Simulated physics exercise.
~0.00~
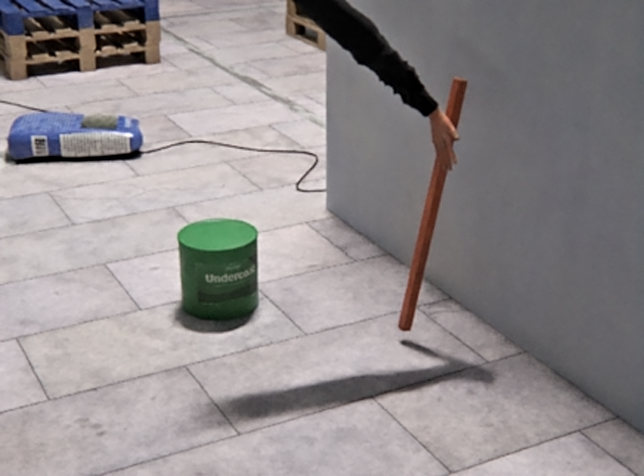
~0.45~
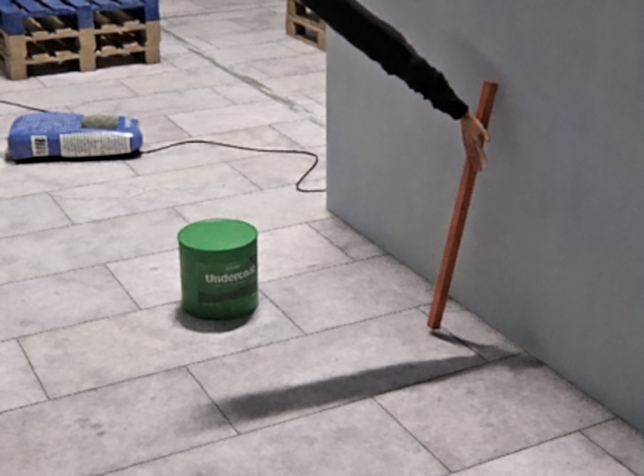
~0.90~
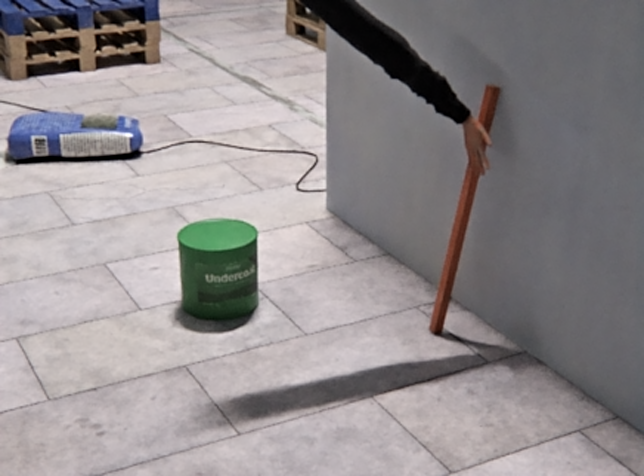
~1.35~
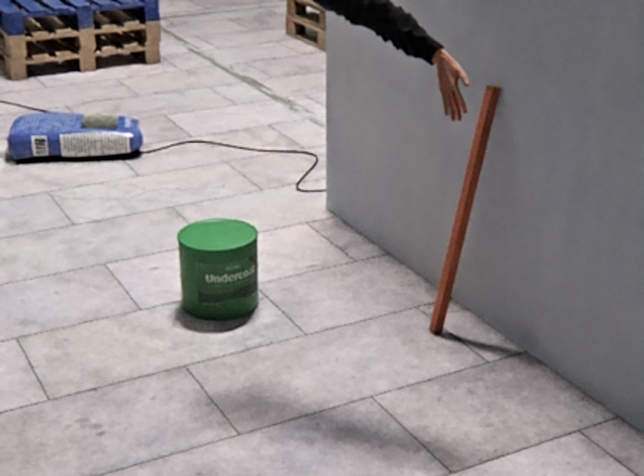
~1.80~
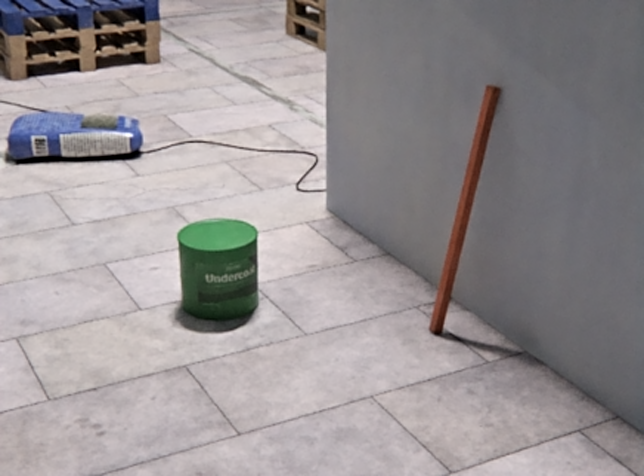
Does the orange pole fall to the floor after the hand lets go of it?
No, the orange pole stays up, still leaning by the grey wall after the hand has gone.
